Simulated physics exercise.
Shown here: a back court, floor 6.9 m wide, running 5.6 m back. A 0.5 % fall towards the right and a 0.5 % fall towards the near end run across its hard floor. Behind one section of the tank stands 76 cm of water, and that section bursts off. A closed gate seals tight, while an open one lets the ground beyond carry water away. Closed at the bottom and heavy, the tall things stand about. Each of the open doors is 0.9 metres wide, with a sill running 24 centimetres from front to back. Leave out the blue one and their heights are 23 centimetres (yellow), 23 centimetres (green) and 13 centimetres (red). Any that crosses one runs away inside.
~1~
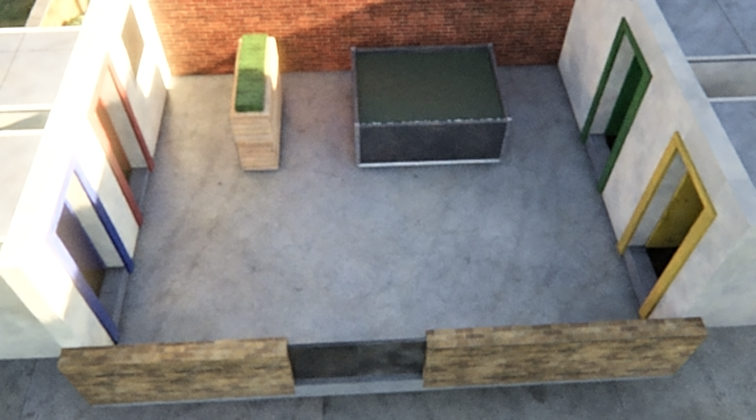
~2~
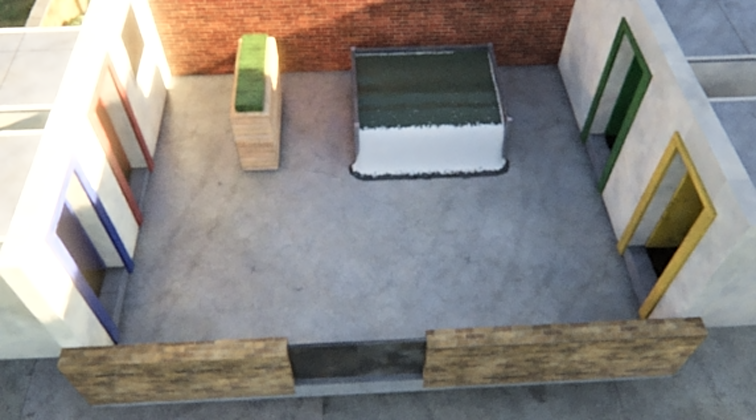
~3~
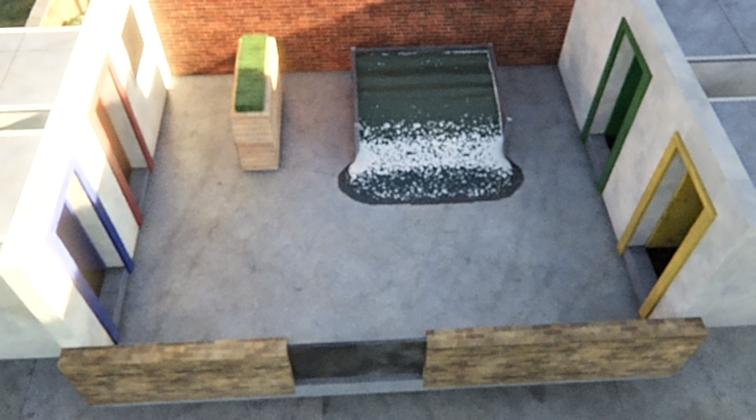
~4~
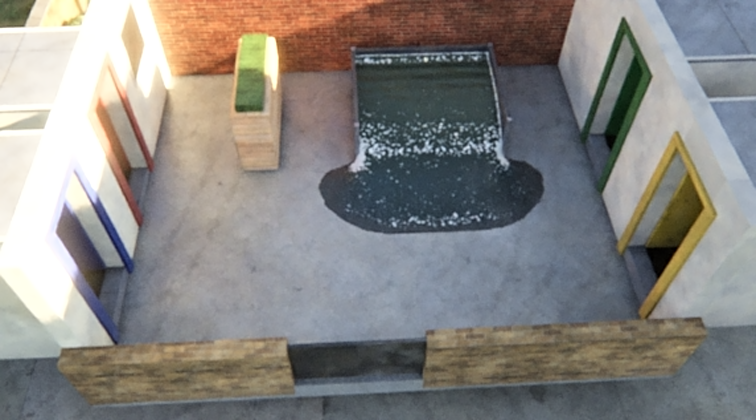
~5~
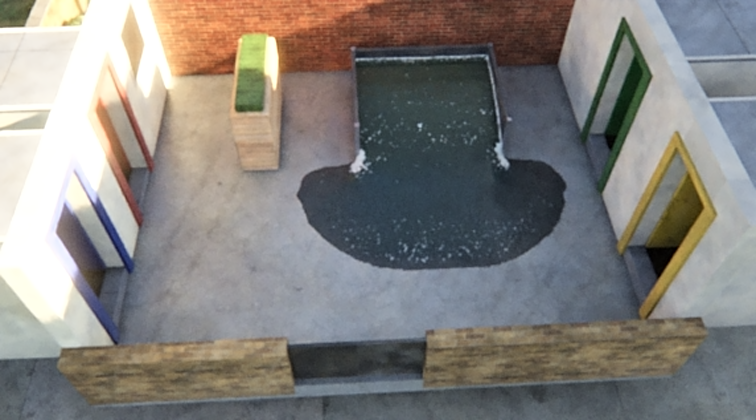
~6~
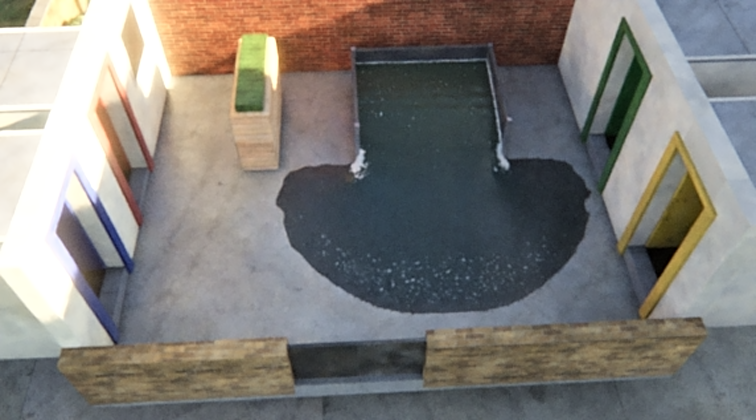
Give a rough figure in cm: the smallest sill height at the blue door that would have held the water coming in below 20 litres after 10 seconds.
18 cm.
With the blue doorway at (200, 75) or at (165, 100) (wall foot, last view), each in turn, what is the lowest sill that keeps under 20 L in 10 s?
First place around 11.0 cm, second around 10.0 cm.
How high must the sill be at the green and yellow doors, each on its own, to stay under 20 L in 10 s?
Roughly 7.0 cm at green and 24 cm at yellow.
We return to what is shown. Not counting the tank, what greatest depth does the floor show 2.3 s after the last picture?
Up to some 36 centimetres, I'd say.
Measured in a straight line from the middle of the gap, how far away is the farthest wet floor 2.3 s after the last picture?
I make it some 5.4 m.
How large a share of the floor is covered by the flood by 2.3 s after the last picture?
I'd estimate about 55 percent.
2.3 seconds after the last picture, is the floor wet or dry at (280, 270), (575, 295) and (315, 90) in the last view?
One by one: Drenched, drenched, clear.
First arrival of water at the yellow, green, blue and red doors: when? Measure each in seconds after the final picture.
Yellow at 0.4 s, green at 0.3 s, blue at 2.0 s and red at 2.6 s.
Then, 0.7 s after the last picture water covers 45 % of the floor, deepest (44 cm) near (456, 360); it has not reached the blue door.
Then, 2.3 s after the last picture water covers 55 % of the floor, deepest (36 cm) near (109, 376); 21 cm at the blue door, 0 litres in over its 20 cm sill.
Then, 9.3 s after the last picture water covers 100 % of the floor, deepest (13 cm) near (155, 151); 7 cm at the blue door, 10 litres in over its 20 cm sill.
At the blue door as built, the water peaked near 24 cm, 2.5 s after the last picture.
Run again over the same 10 s with other heights there, 33 litres in over 15.5 cm, 8 litres over 20.5 cm. The limit of 20 litres is kept from about 18 cm up.
